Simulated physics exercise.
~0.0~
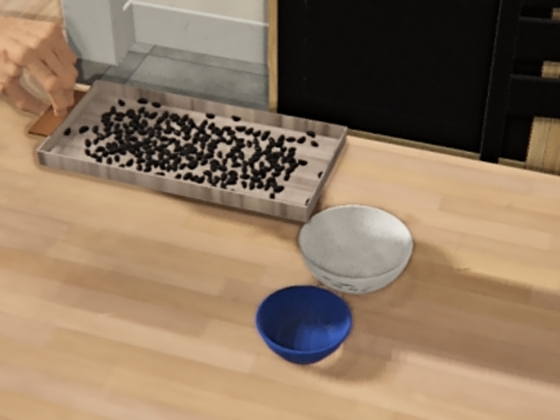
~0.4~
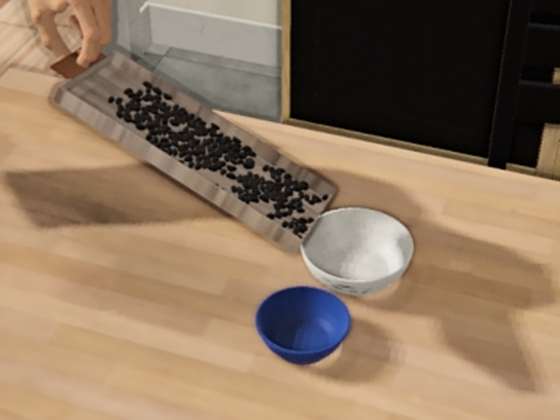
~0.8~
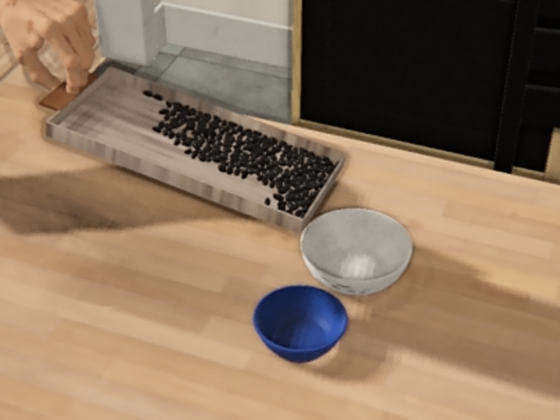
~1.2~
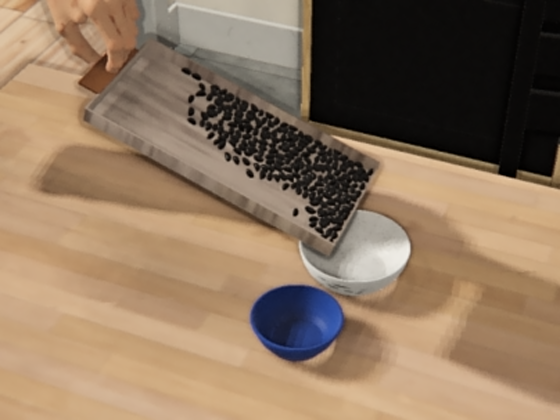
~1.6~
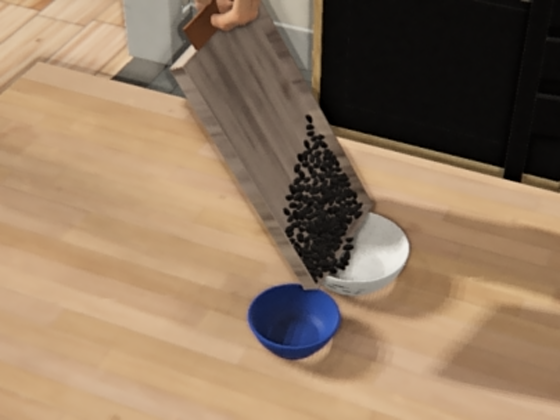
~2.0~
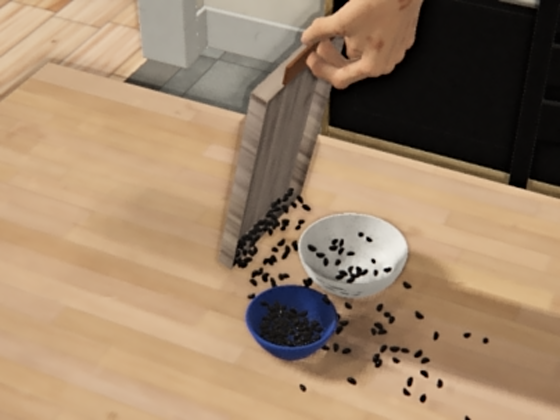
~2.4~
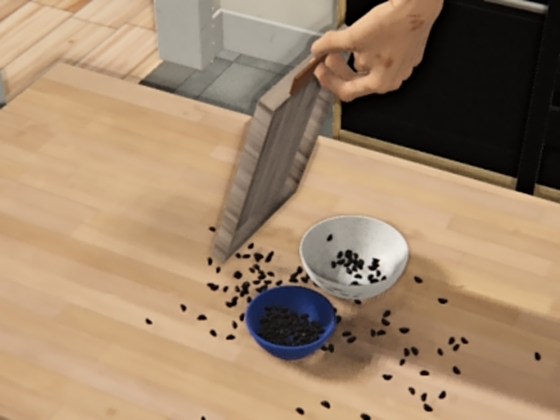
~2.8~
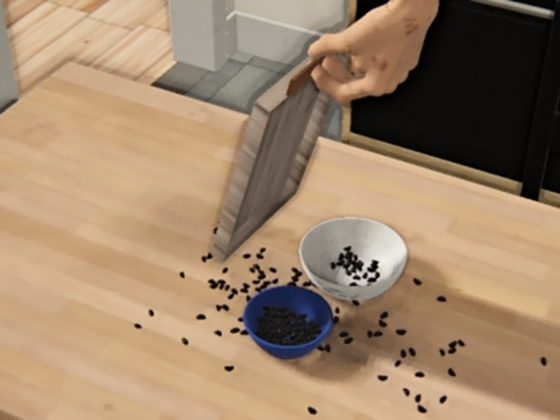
On a wooden counter, a hand tipped a tray of black beans slightly, leveled it, then tilted it steeply over a blue bowl and a white bowl, leaving many beans in the blue one, fewer in the white, and most scattered around them.
